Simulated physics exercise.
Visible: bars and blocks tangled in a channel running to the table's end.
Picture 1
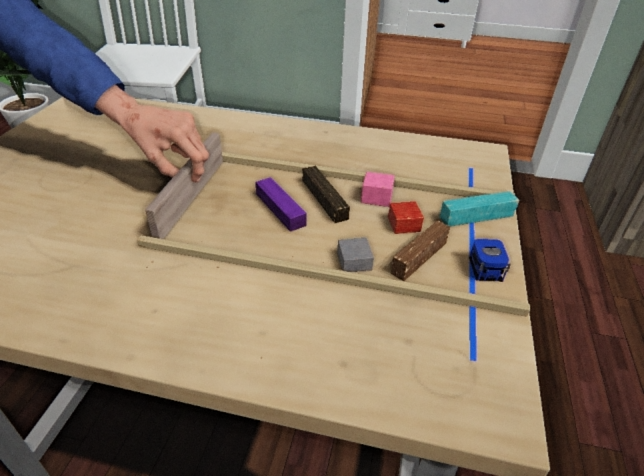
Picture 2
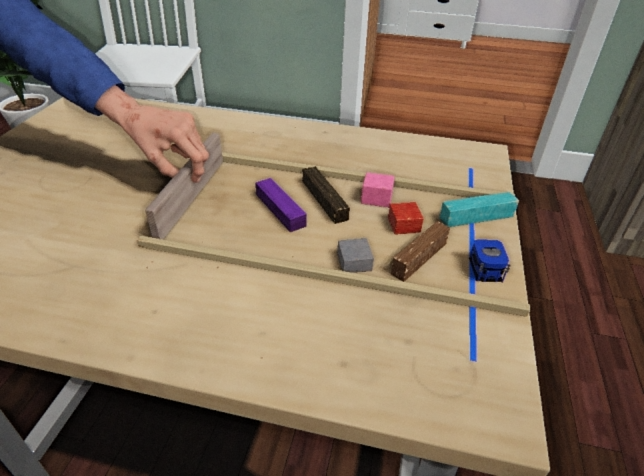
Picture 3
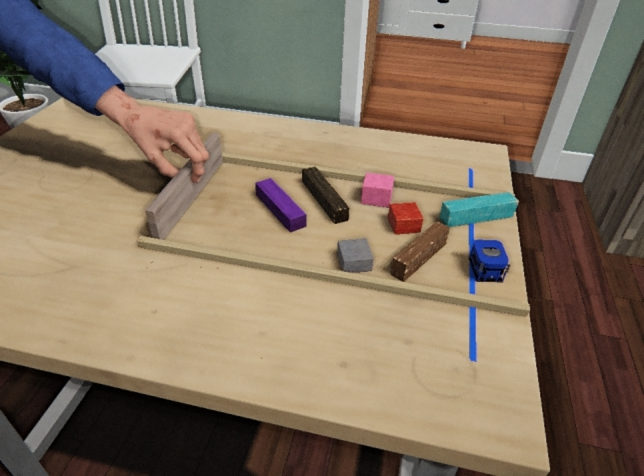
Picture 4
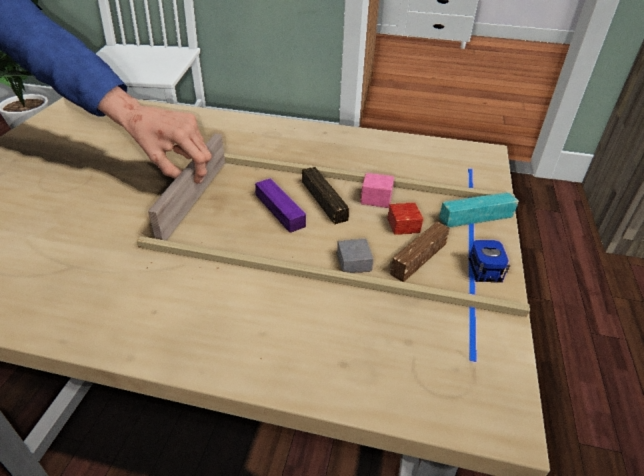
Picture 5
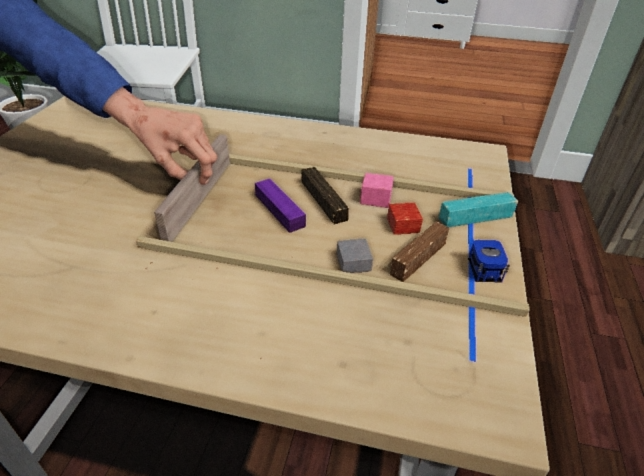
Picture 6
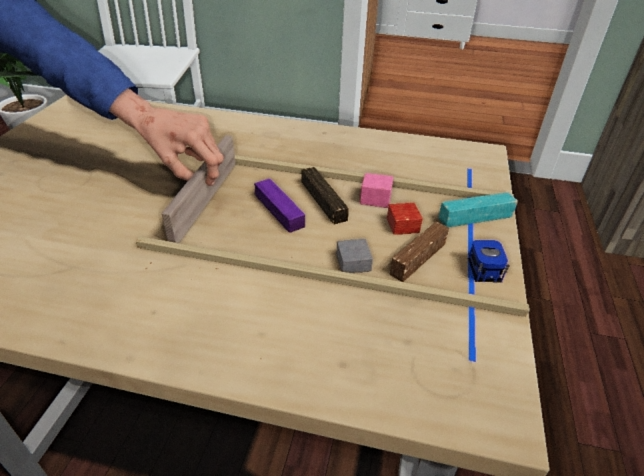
At the start, a hand holds a wooden board upright at the left of a railed channel on a table, with colored bars and blocks ahead, some by a blue tape line. The hand then slides the board slightly rightward, without touching the pieces, which stay essentially still.
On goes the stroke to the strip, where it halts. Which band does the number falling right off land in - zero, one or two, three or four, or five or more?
It lands in the three or four band.
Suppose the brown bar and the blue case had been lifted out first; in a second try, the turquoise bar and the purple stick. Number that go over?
In the first try 2, in the other 1.
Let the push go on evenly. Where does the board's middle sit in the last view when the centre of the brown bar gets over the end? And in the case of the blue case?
Its middle is around (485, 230) and around (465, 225).
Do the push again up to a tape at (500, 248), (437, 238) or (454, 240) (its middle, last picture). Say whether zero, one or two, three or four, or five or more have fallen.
The three counts come out as 5 or more, one or two and one or two.
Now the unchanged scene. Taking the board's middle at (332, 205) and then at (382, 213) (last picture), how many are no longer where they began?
So 3, and at the other place 7.
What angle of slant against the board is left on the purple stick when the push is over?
The angle is about 0 degrees.
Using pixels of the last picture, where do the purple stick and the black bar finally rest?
(482, 243) and (498, 218).
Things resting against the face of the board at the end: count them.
That number would be 3.
Soon after, none off yet; blue case at rest near (487, 261); turquoise bar at rest near (478, 210); brown bar at rest near (420, 251).
After that, none off yet; blue case at rest near (487, 261); turquoise bar displaced a little near (490, 209); brown bar moving near (430, 253).
In the end, the number that fall off is three or four; gone, red block, turquoise bar and blue case.
